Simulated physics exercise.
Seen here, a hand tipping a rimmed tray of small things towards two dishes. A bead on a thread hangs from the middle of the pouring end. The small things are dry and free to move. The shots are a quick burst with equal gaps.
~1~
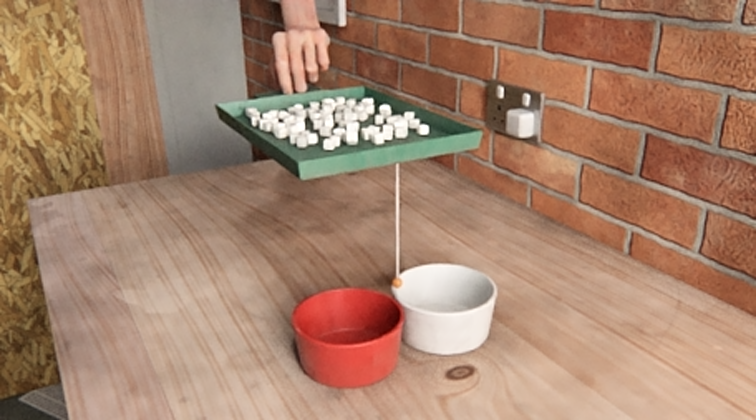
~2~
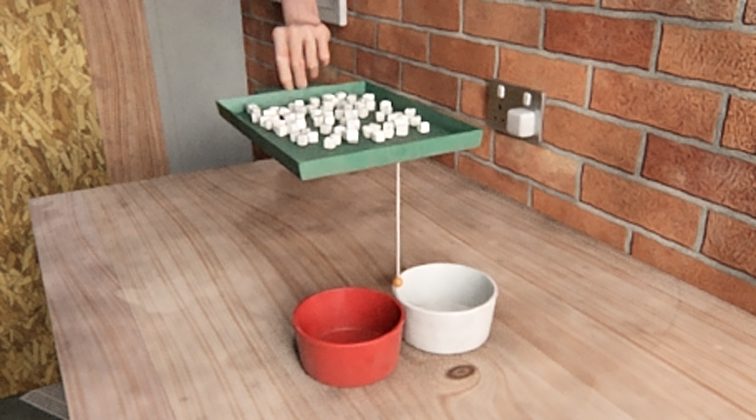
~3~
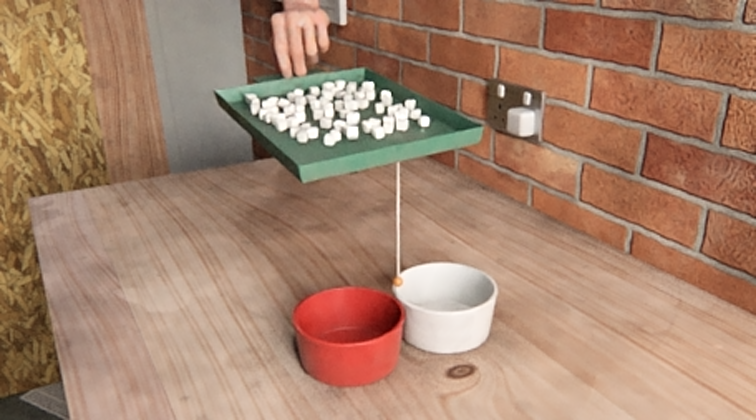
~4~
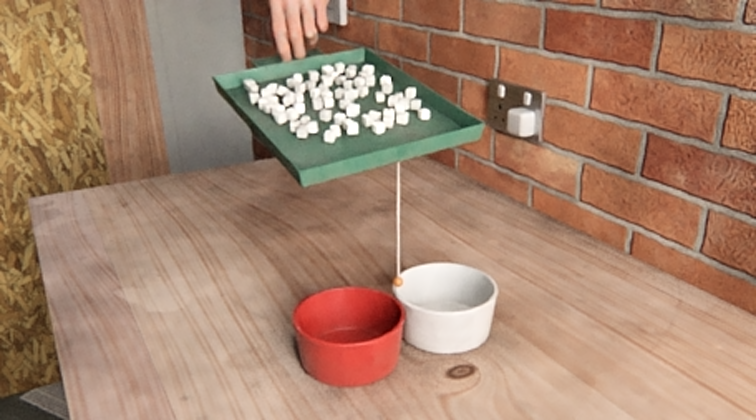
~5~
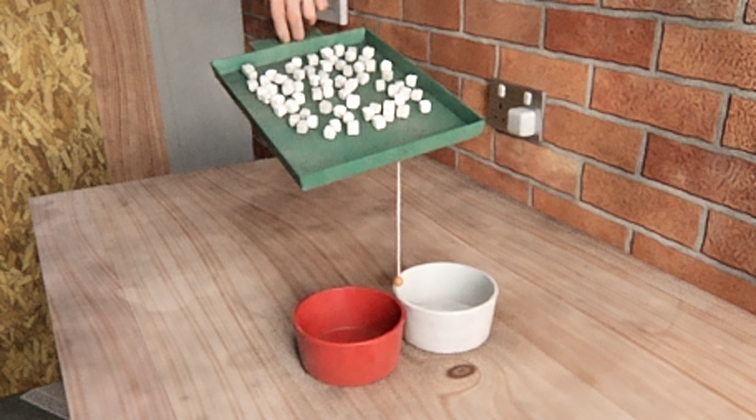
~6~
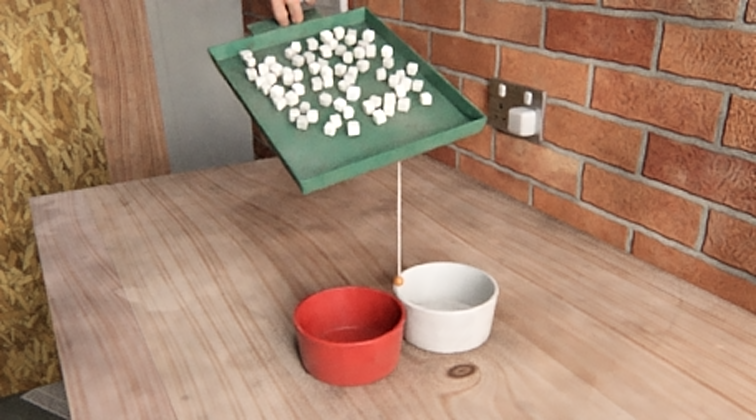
A hand raises the far end of a green tray of white cubes above two dishes.
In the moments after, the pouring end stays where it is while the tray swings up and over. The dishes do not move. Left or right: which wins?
The left one ends fuller.
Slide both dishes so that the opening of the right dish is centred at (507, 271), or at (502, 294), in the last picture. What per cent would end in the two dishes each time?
Near 10 % and 20 %.
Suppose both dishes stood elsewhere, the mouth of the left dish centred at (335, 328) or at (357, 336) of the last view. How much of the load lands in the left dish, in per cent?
First some 80, then 60 per cent.
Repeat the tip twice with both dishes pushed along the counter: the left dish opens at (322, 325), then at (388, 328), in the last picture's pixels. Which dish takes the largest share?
The first try: The dish on the left. The second: The dish on the left.
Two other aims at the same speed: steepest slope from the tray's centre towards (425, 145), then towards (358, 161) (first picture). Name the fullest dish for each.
At the first place right, at the second the left dish.
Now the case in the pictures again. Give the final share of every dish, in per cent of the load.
For the left dish some 70 %, for the right dish some 0 %.
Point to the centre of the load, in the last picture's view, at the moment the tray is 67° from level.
At about (328, 153).
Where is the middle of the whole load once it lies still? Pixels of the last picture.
Roughly at (342, 360).
Soon, tray tipped steeply; all on the tray.
A while on, tray tipped past a quarter turn; about a third on the tray; about a quarter in the left dish; about a quarter outside both; a small part in the air.
Towards the end, tray tipped past a quarter turn; about two thirds in the left dish; about a third outside both.
Finally, tray tipped past a quarter turn; about two thirds in the left dish; none in the right dish; about a third outside both.
